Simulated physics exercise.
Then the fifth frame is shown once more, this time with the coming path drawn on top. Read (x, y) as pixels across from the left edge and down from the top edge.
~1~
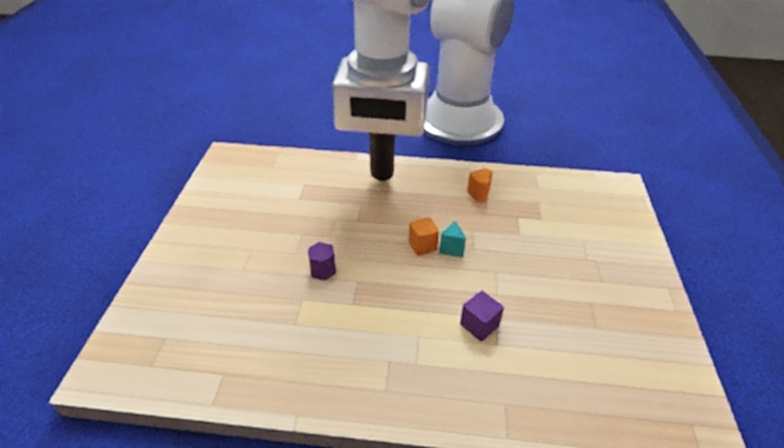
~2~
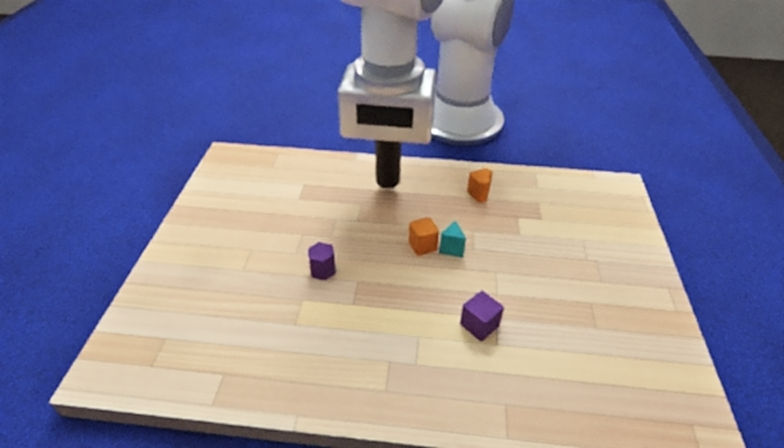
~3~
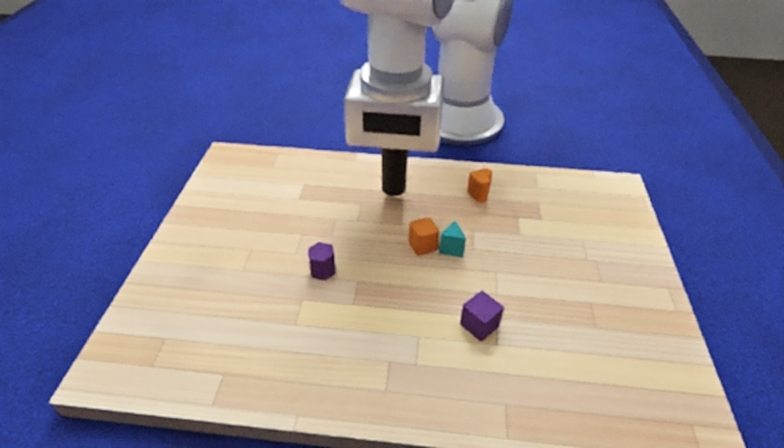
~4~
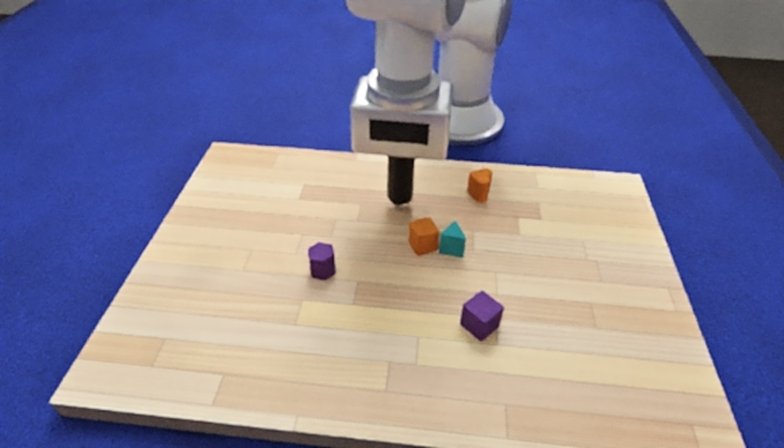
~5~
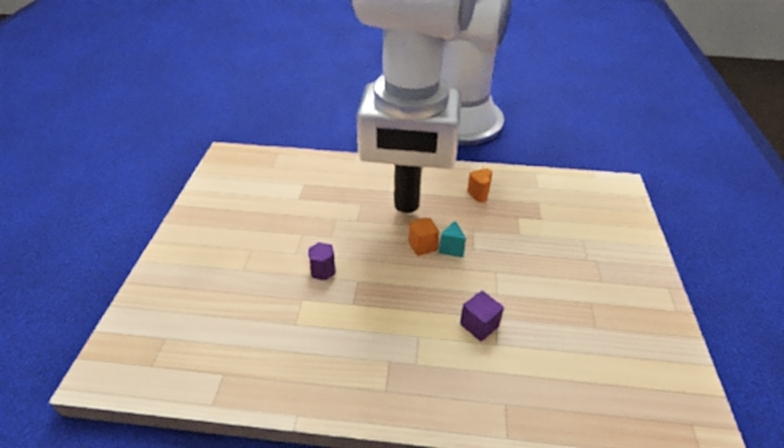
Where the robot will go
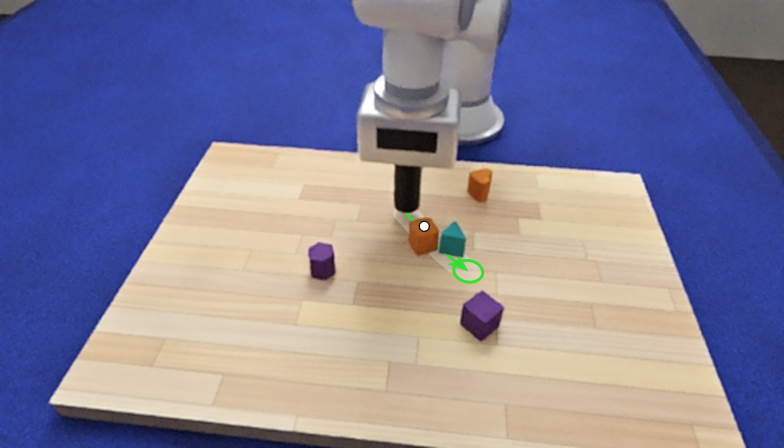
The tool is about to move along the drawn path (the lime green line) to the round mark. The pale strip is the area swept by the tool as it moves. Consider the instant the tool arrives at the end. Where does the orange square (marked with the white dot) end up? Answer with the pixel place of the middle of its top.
It ends at (431, 248).
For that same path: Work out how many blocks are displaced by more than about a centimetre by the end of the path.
Shifted over 1 cm: Two.
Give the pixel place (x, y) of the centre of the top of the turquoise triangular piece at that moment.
In the picture, it is at (496, 255).
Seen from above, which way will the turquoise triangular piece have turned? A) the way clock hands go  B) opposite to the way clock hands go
I'll go with B - opposite to the way clock hands go.
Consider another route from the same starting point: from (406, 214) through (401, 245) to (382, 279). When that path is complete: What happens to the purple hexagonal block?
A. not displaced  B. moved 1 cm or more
My answer is option A.
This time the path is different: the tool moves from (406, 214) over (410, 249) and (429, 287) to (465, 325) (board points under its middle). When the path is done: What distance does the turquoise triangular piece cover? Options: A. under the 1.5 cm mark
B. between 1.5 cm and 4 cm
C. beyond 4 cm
Letter A.
The line goes from (406, 214) through (433, 242) to (468, 271); the dot is on the orange square.
The first path, step by step. One third of the way, tool (425, 225); orange square (426, 232), turned 20° clockwise.
Two thirds of the way, tool (445, 244); orange square (431, 248), turned 75° clockwise; turquoise triangular piece (469, 240), turned 30° anticlockwise.
At the end, tool (470, 263); orange square (431, 248), turned 75° clockwise; turquoise triangular piece (496, 255), turned 45° anticlockwise; purple square unmoved.
